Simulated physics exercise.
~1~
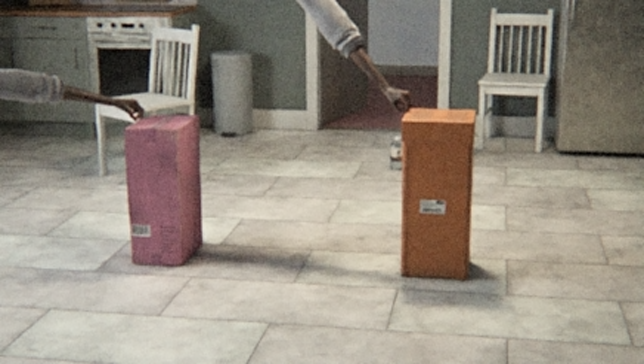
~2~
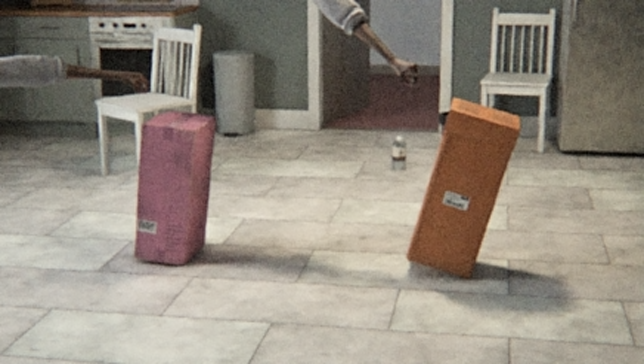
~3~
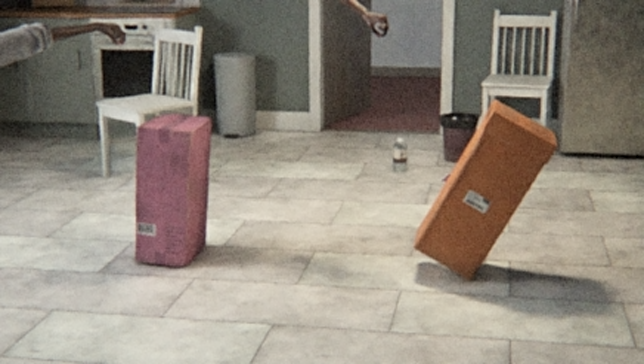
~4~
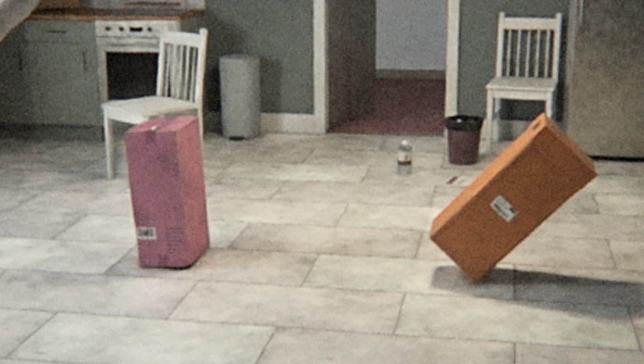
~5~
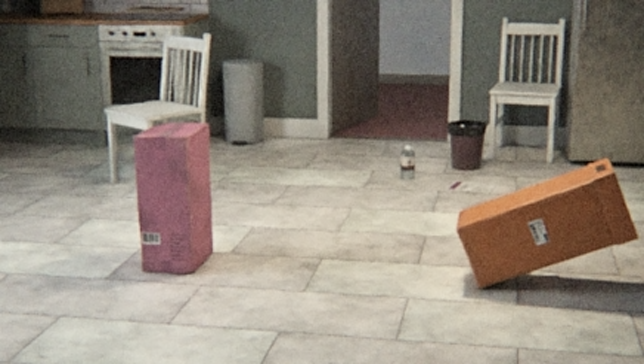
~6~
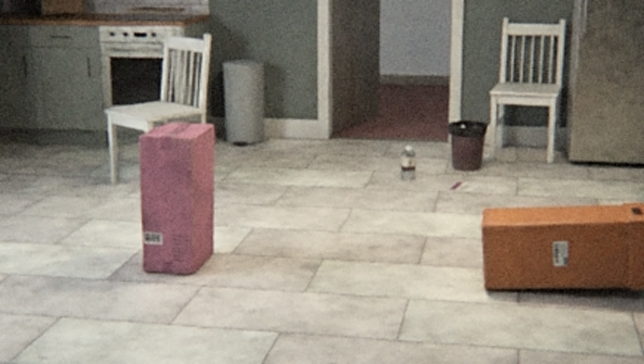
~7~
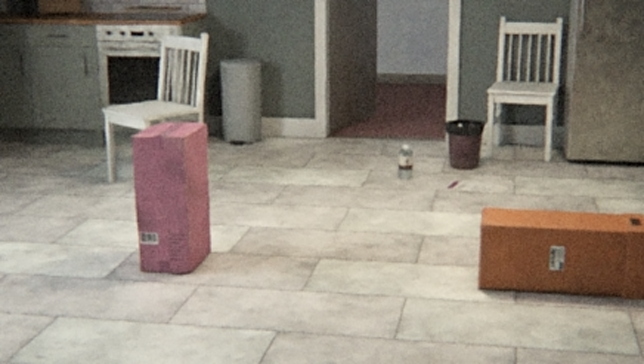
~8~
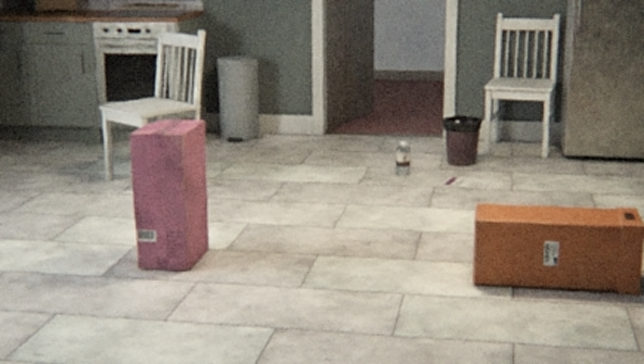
Two tall boxes rock after hands push them; the pink settles upright, the orange topples right.
